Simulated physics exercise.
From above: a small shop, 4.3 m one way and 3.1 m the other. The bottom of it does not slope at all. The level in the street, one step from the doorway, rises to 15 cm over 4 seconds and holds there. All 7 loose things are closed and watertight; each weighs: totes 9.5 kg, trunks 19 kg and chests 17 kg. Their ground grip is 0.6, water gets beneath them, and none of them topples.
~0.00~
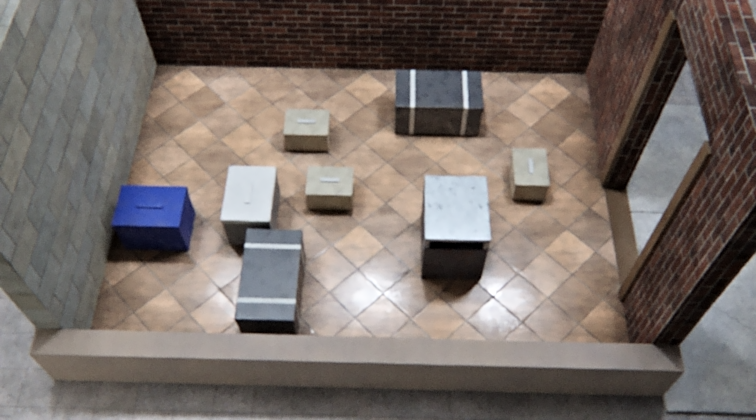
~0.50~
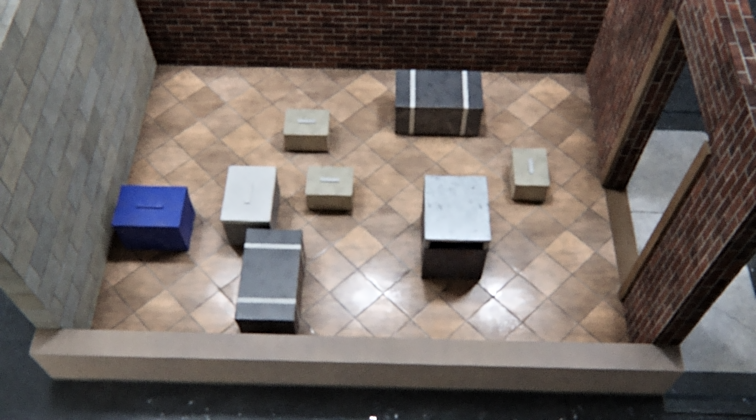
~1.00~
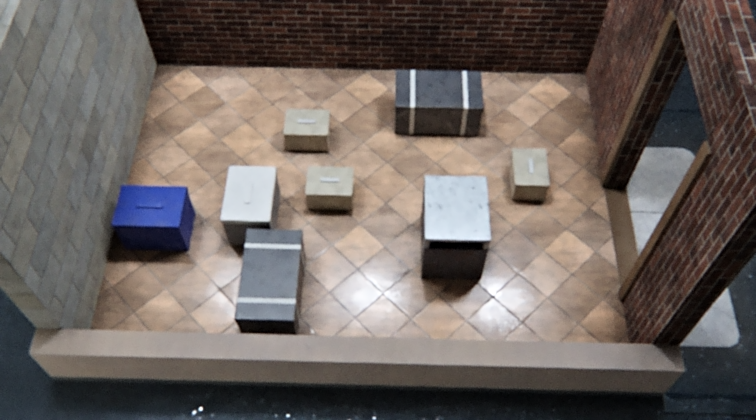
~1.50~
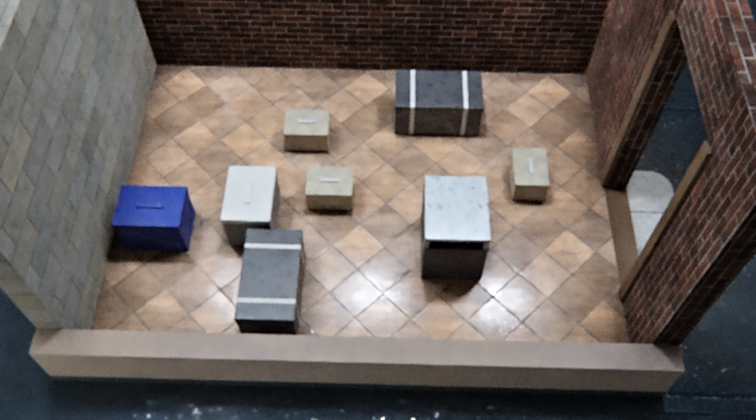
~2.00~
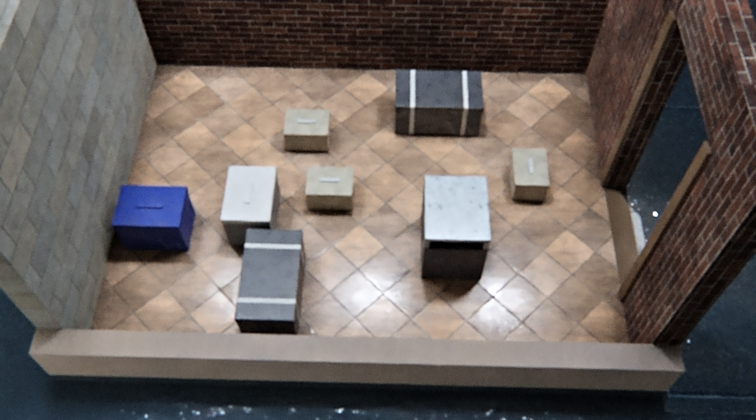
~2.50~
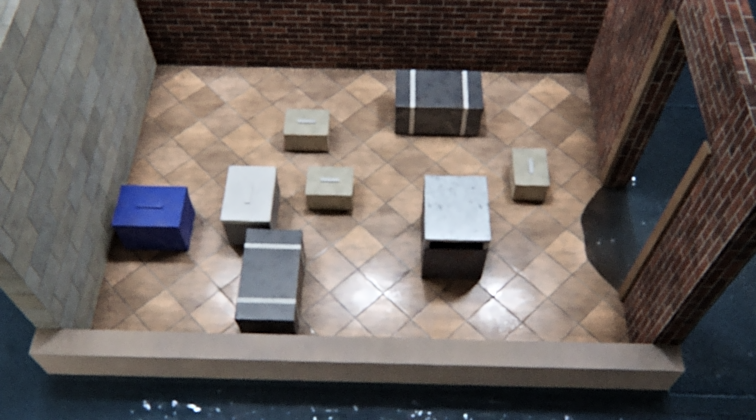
In a small brick-walled shop, dark water spreads outside, then enters the doorway at right while the boxes stay still.
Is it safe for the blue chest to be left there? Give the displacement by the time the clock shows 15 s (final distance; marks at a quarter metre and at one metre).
Watching it, I'd expect a moderate movement overall.
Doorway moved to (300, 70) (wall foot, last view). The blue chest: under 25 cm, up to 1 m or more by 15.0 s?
Well, the blue chest ends up distant in that setup.
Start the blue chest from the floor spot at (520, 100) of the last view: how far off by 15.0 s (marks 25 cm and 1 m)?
It barely shifts.
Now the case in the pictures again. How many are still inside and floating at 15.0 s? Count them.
My tally comes to 6.
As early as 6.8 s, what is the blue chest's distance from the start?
Displacement by then near 0 cm.
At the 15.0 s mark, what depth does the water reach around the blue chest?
About 10 cm.
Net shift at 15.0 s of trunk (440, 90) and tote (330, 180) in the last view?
The first is 40 cm from its start, the second 120 cm.
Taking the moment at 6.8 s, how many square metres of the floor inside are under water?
That flooded area is roughly 8.5 m2.
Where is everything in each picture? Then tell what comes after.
The blue chest at (150, 206), on the bottom; 0.0 m2 under water; 0 of 7 have shifted, in the first picture.
The blue chest at (150, 206) rests on the ground; 0.0 m2 under water; 0 of 7 have shifted, in the second picture.
The blue chest at (150, 206) rests on the ground; 0.0 m2 under water; 0 of 7 have shifted, in the third picture.
The blue chest at (150, 206) rests on the ground; water covers 0.0 m2; 0 of 7 have shifted, in the fourth picture.
The blue chest at (150, 206) rests on the ground; 0.0 m2 under water; 0 of 7 have shifted, in the fifth picture.
The blue chest at (150, 206), on the bottom; 0.2 m2 under water; 0 of 7 have shifted, in the sixth picture.
After 3.5 s the blue chest is near (150, 206), 0.0 m from its start, aground; 0 afloat.
After 6.8 s the blue chest is near (150, 206), 0.0 m from its start, aground; 0 afloat.
After 11.0 s the blue chest is near (150, 206), 0.0 m from its start, aground; 0 afloat.
After 15.0 s the blue chest is near (192, 184), 0.4 m from its start, afloat; 6 afloat.
